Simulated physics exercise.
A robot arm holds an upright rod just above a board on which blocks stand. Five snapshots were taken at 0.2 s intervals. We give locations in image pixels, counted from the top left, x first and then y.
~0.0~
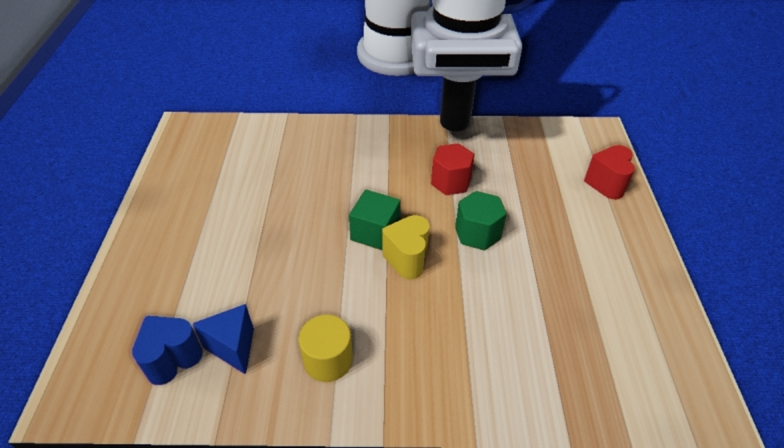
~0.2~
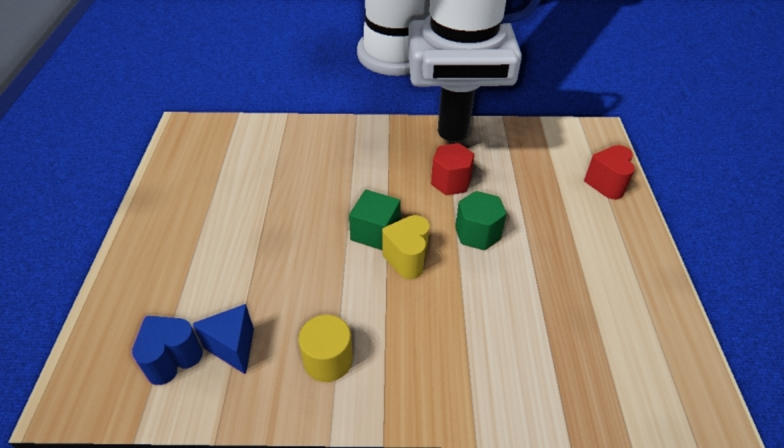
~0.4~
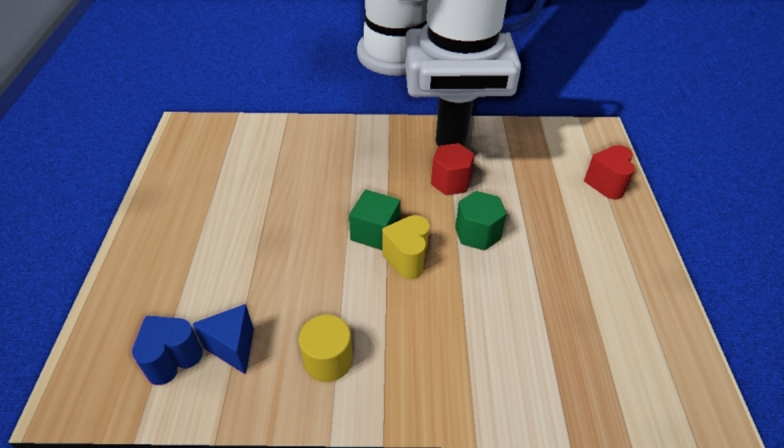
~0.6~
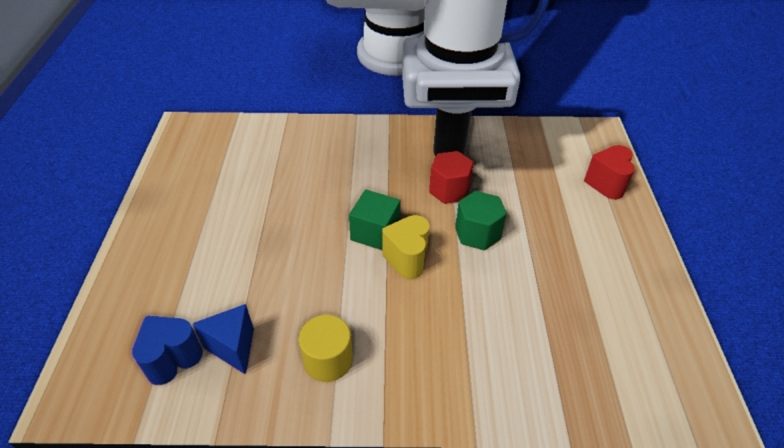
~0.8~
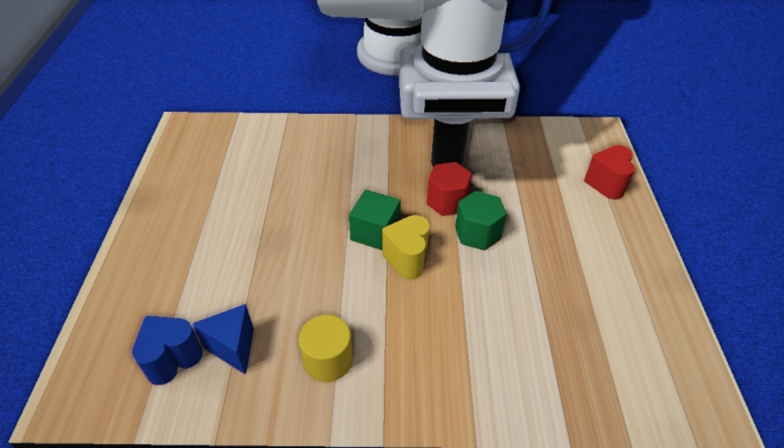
A robot arm lowering its black rod toward a red block, then nudging it slightly down the board beside still green blocks.
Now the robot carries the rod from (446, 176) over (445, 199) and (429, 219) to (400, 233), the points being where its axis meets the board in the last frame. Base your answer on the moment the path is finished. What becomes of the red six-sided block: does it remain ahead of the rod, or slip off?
In the end it is beside or behind the rod.
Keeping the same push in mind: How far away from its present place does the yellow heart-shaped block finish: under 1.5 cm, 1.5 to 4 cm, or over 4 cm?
The block shifts between 1.5 and 4 cm.
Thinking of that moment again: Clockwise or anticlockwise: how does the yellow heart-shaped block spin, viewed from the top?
The block turns clockwise.
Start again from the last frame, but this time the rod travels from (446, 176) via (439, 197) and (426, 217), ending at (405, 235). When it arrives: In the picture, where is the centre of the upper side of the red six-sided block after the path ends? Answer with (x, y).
That would be at about pixel (440, 228).
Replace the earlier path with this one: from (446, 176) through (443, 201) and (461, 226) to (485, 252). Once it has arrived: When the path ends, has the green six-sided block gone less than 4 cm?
I'd say no.
What follows on the original path. One third of the way, rod (446, 187); red six-sided block (445, 200); green six-sided block (487, 214), turned 25° anticlockwise.
Two thirds of the way, rod (430, 208); yellow heart-shaped block (400, 244), turned 20° clockwise; red six-sided block (439, 222); green six-sided block (488, 216), turned 30° anticlockwise.
At the end, rod (401, 221); green square (356, 212); yellow heart-shaped block (398, 249), turned 30° clockwise; red six-sided block (438, 227), turned 15° anticlockwise; green six-sided block (488, 216), turned 30° anticlockwise.
